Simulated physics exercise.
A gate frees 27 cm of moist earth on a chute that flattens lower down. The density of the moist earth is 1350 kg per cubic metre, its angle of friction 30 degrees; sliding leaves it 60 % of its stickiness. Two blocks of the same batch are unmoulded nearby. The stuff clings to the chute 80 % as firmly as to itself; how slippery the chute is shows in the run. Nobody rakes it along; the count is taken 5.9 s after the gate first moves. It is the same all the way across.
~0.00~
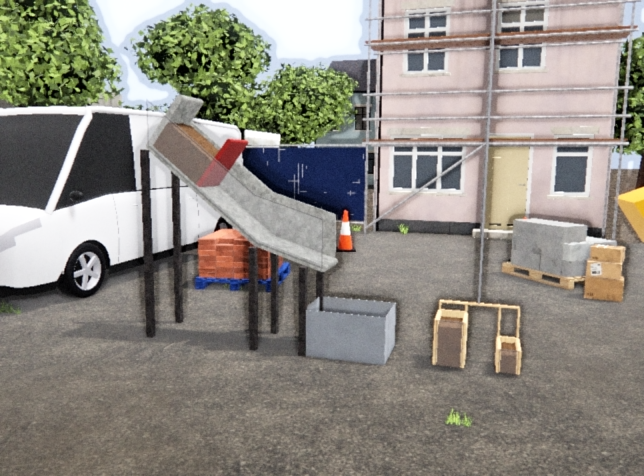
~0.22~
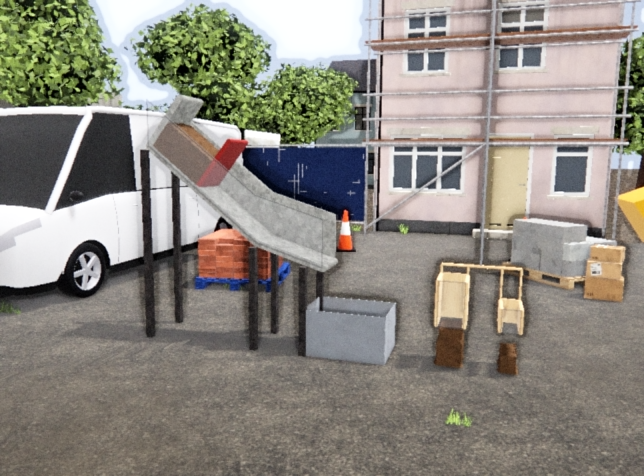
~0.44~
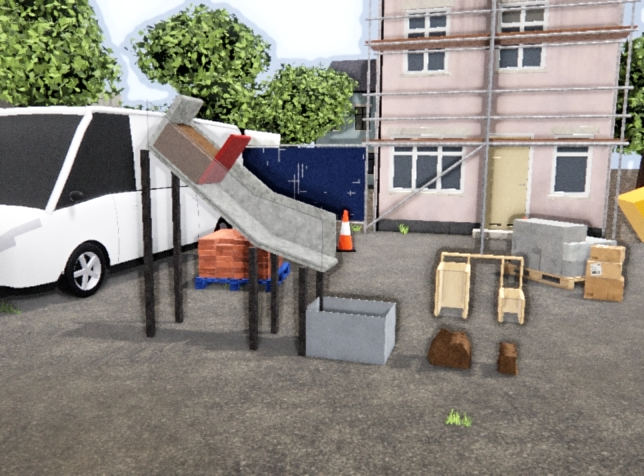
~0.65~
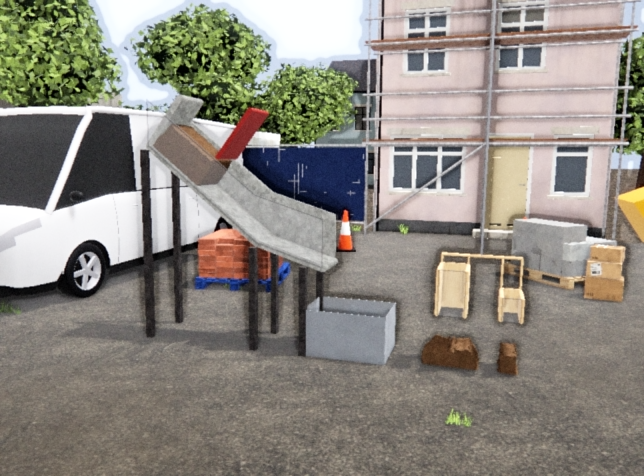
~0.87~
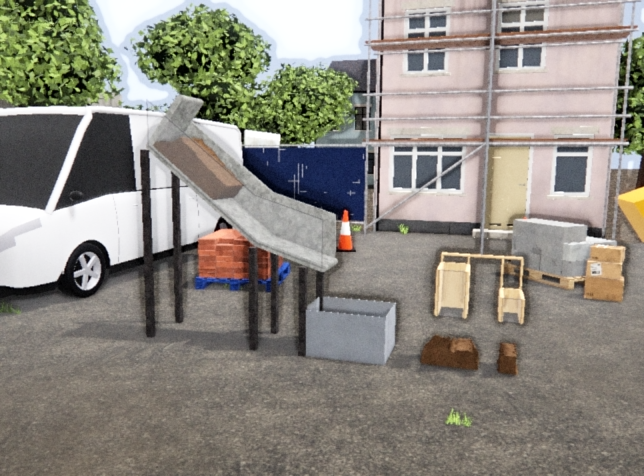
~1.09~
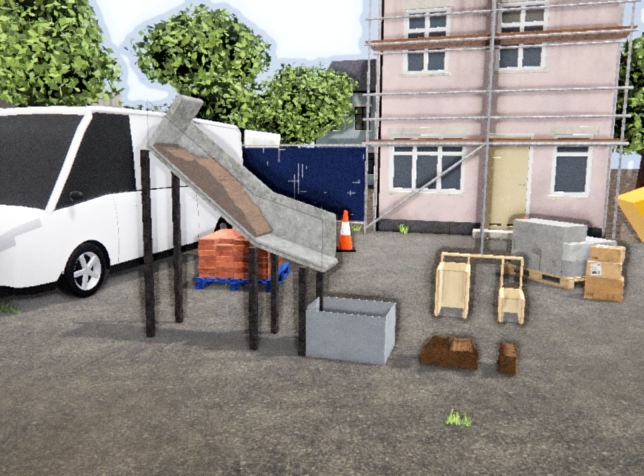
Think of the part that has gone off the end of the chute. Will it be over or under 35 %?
The result is over 35 %.
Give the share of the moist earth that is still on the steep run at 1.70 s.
Some 25 per cent.
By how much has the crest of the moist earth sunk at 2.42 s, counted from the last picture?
Some 0.5 cm.
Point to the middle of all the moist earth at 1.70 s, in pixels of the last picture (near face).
Near (284, 240).
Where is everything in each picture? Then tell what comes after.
The first frame shows front end of the moist earth at (210, 162); test blocks 32 cm, 15 cm high (left to right).
The second frame shows front end of the moist earth at (210, 162); test blocks 30 cm, 15 cm high (left to right).
The third frame shows front end of the moist earth at (210, 162); test blocks 22 cm, 15 cm high (left to right).
The fourth frame shows front end of the moist earth at (212, 163); test blocks 16 cm, 15 cm high (left to right).
The fifth frame shows front end of the moist earth at (225, 185); test blocks 16 cm, 15 cm high (left to right).
The sixth frame shows front end of the moist earth at (257, 236); test blocks 16 cm, 15 cm high (left to right).
By 1.70 s, 23 % is on the steep run, 75 % on the flatter one and 2 % past the end.
By 2.42 s, 10 % is on the steep run, 29 % on the flatter one and 61 % past the end.
By 3.14 s, 10 % is on the steep run, 25 % on the flatter one and 65 % past the end.
By 3.86 s, 10 % is on the steep run, 25 % on the flatter one and 65 % past the end.
By 6.33 s, at the end, 10 % is on the steep run, 25 % on the flatter one and 65 % past the end.
